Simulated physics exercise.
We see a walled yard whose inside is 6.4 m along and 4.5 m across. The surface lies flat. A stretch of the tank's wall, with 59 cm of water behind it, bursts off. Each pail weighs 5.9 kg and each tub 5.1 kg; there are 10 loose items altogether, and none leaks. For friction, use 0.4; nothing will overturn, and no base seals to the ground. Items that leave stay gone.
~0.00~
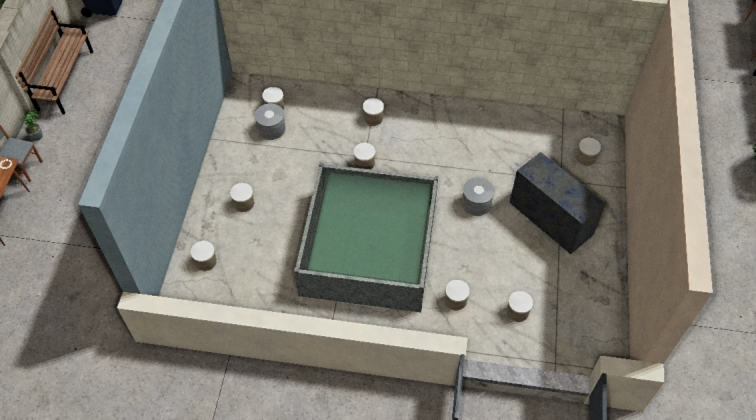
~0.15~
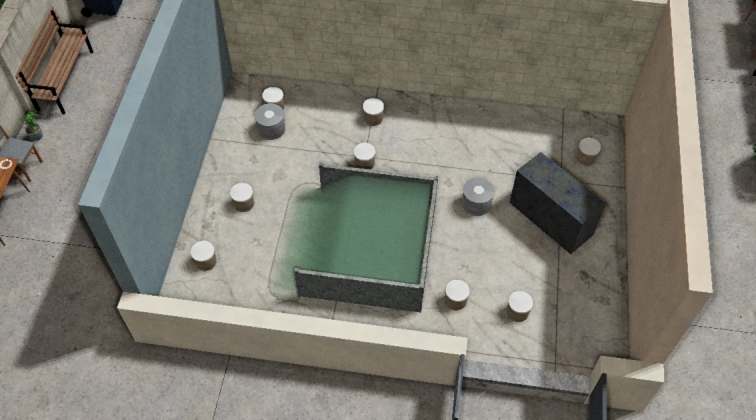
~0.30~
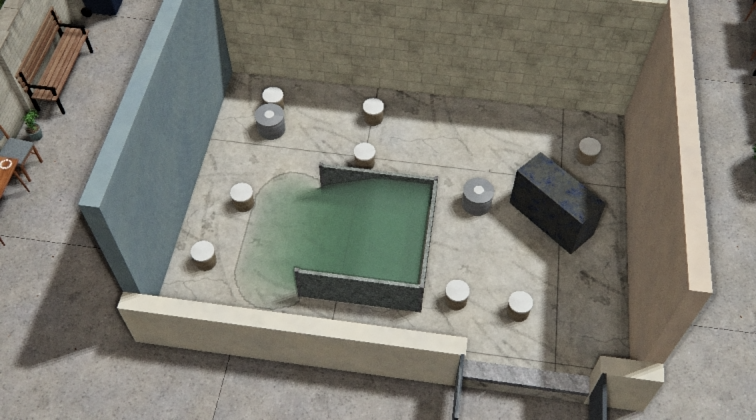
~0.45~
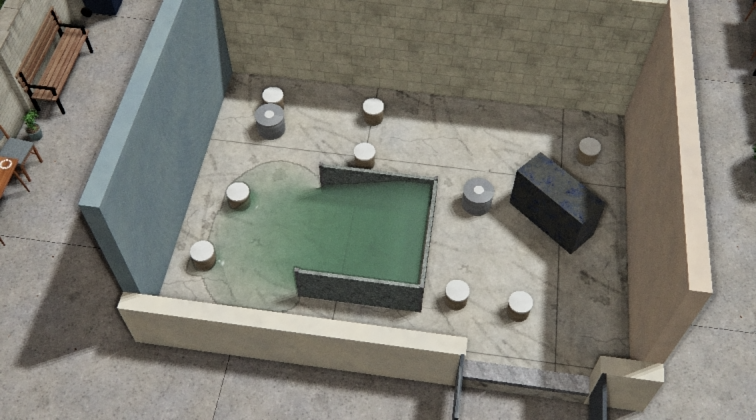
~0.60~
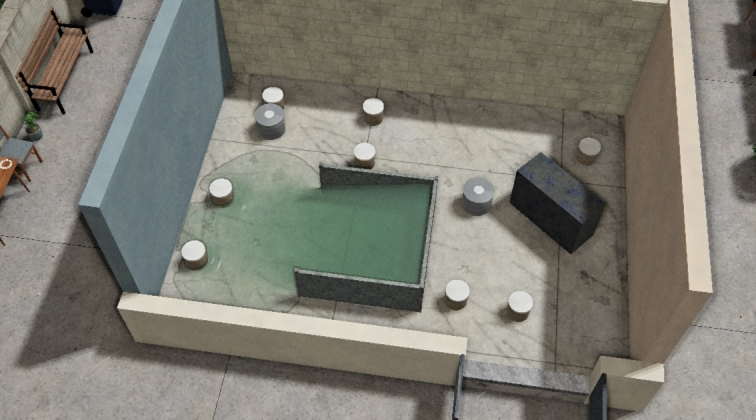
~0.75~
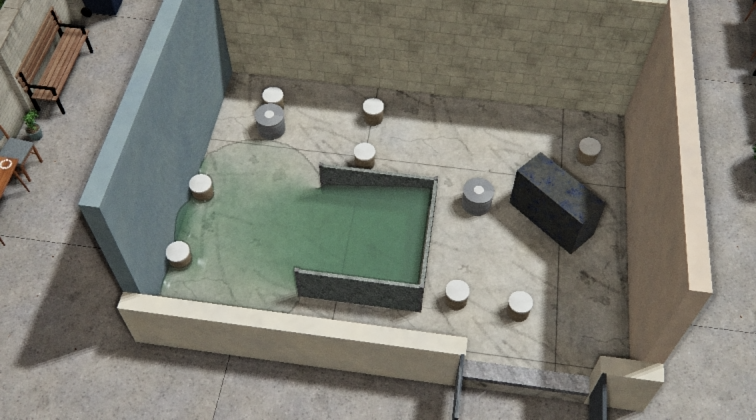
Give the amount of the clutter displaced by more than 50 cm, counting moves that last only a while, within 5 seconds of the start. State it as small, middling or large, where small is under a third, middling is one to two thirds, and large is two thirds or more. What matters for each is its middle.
Middling.
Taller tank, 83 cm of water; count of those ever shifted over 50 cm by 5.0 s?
You'd get 7 in that case.
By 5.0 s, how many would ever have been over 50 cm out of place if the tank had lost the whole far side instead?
So the tally would be 7.
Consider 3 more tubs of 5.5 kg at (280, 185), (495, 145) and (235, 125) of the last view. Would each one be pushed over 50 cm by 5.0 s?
Outcome: Breaks the threshold first, breaks the threshold next, breaks the threshold last.
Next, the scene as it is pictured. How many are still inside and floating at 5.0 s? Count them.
Count: 0.
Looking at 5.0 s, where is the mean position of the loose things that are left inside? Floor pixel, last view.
I'd put it close to (492, 208) in the last view.
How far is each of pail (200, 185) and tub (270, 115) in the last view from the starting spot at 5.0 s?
The first ends 450 centimetres from its start and the second 300 centimetres.
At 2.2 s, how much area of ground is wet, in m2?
Wet area: Approx. 10.5 m2.
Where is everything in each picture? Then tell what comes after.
In the first picture, a pail at (241, 192), on the bottom; a pail at (202, 251), on the bottom; 2.6 m2 under water; 0 of 10 have shifted.
In the second picture, a pail at (241, 192) rests on the ground; a pail at (202, 251) rests on the ground; 3.5 m2 under water; 0 of 10 have shifted.
In the third picture, a pail at (241, 192) rests on the ground; a pail at (202, 251), on the bottom; 4.6 m2 under water; 0 of 10 have shifted.
In the fourth picture, a pail at (238, 191) rests on the ground, 5 cm from its start; a pail at (202, 251) rests on the ground; water covers 5.9 m2; 1 of 10 have shifted.
In the fifth picture, a pail at (221, 188), on the bottom, 32 cm from its start; a pail at (193, 250) rests on the ground, 13 cm from its start; 7.3 m2 under water; 2 of 10 have shifted.
In the sixth picture, a pail at (200, 183) rests on the ground, 63 cm from its start; a pail at (177, 251), on the bottom, 34 cm from its start; 8.1 m2 under water; 2 of 10 have shifted.
After 1.1 s 1 of 10 are over 50 cm from their spots; 2 afloat.
After 2.2 s 2 of 10 are over 50 cm from their spots; 2 afloat.
After 3.5 s 4 of 10 are over 50 cm from their spots; 4 afloat.
After 5.0 s 5 of 10 are over 50 cm from their spots, and 5 have been at some point; 0 afloat.
